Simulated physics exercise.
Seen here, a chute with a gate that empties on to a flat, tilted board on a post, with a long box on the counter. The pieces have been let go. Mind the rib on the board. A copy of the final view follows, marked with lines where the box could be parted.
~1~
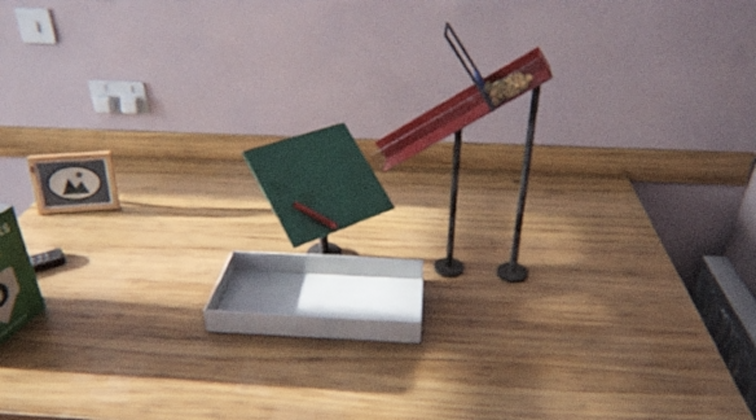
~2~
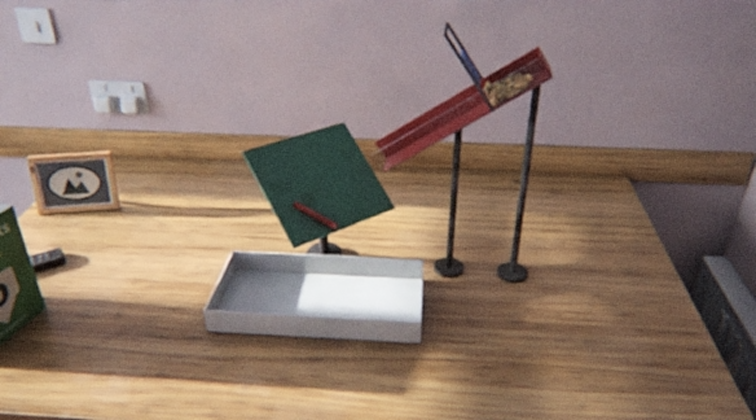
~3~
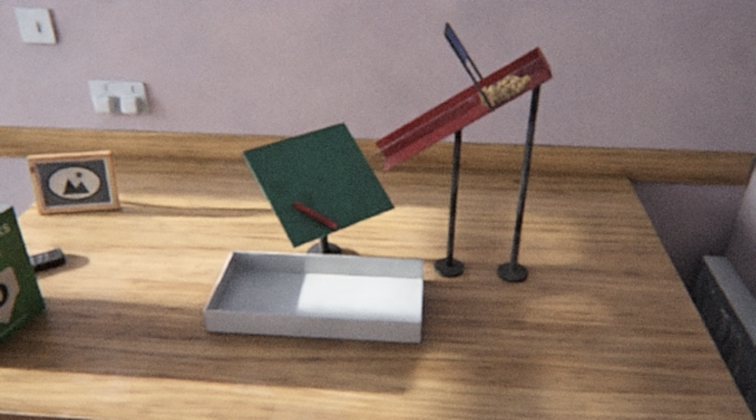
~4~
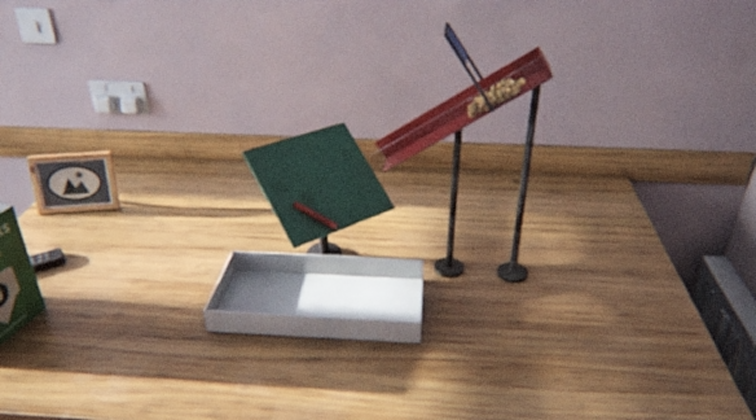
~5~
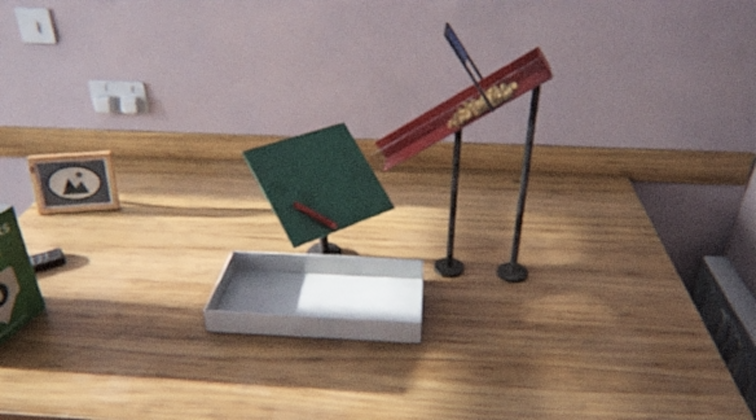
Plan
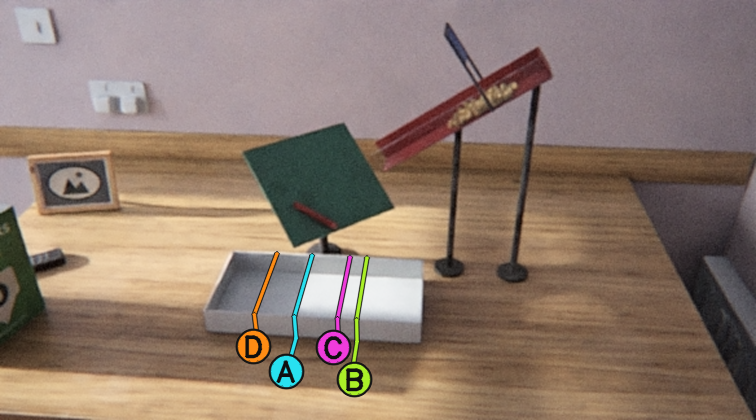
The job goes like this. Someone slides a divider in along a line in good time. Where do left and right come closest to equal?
Best: B.
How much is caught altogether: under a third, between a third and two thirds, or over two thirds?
Over two thirds.
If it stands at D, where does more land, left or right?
The right side.
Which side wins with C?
More lands on the right.
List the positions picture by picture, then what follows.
Load behind the gate near (508, 88), dried chickpeas; lip of the chute near (385, 165), sloping gently, in the first frame.
Middle of the board near (321, 180), tilted fairly steeply; middle of its low edge near (347, 227); of its high edge near (295, 136), in the second frame.
Front corners of the box near (204, 310) and (420, 322), empty; front of the load near (484, 105), in the third frame.
Middle of the load near (494, 98); its front near (471, 115), close to a quarter of the way to the lip; rib from (295, 202) to (338, 225), in the fourth frame.
Middle of the load near (486, 105); its front near (451, 126), close to a third of the way to the lip, in the fifth frame.
On the marked copy, line A crosses the front rim at (294, 315); line B crosses the front rim at (356, 319); line C crosses the front rim at (337, 317); line D crosses the front rim at (254, 313).
Choosing A, of what is caught, none at all on the left of the divider, the whole lot on the right.
Choosing B, of what is caught, close to two thirds on the left of the divider, close to a third on the right.
Choosing C, of what is caught, a small share on the left of the divider, all but a few on the right.
Choosing D, of what is caught, none at all on the left of the divider, the whole lot on the right.
